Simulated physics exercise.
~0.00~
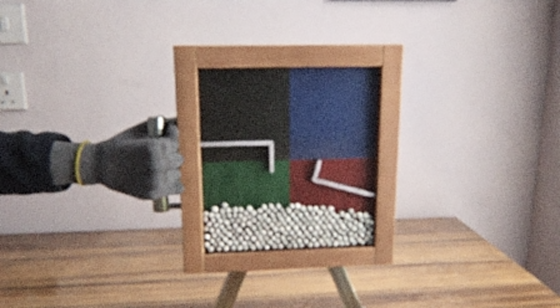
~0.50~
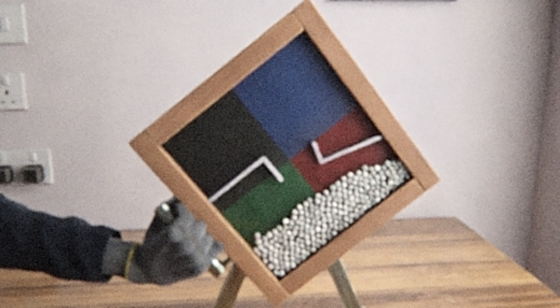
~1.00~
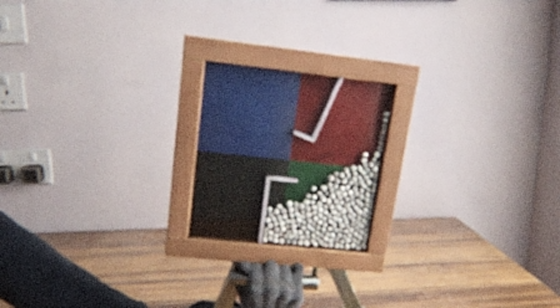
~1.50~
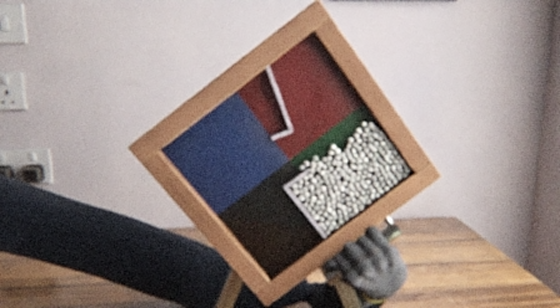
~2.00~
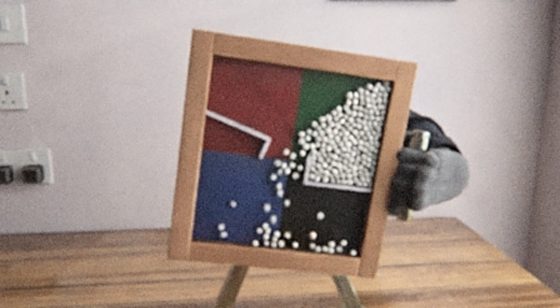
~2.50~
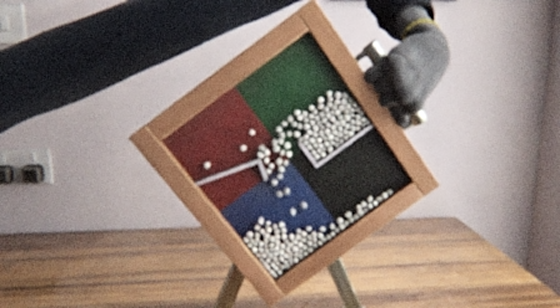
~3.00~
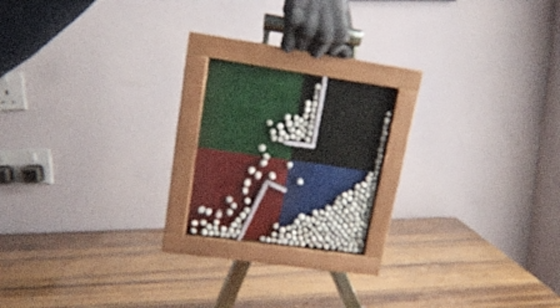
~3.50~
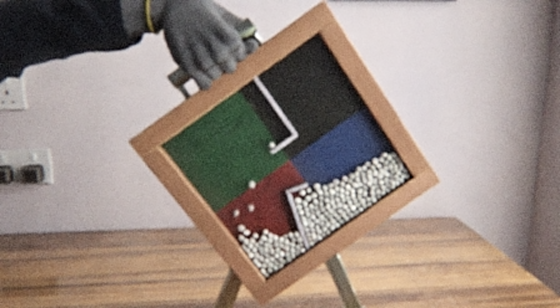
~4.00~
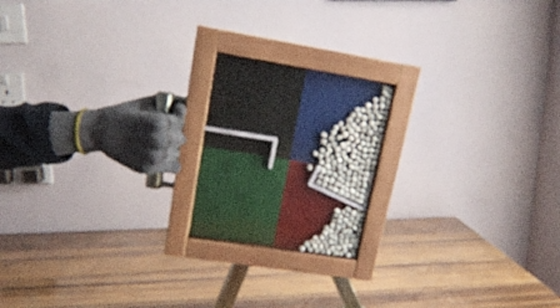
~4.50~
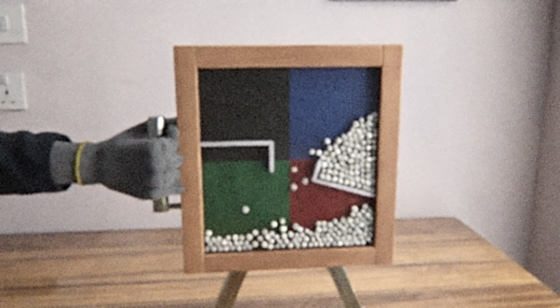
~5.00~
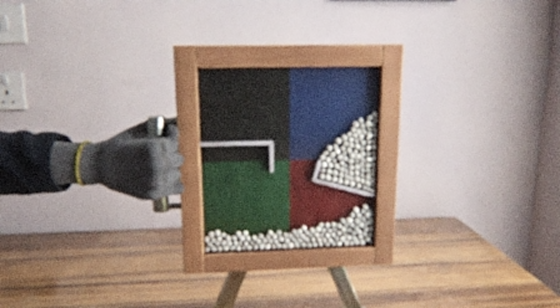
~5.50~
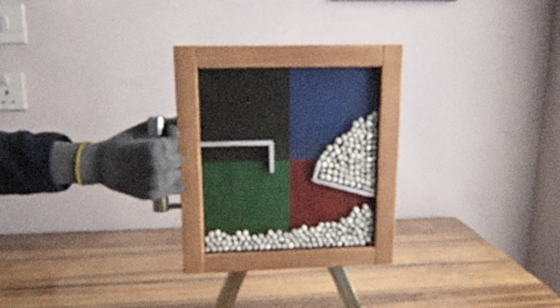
In this clip, a gloved hand turns a framed case of white beads counterclockwise through one full turn, and the beads slide and spill past bent inner walls, finally resting along the green and red bottom and heaped on the right-hand wall across red and blue, with black empty.
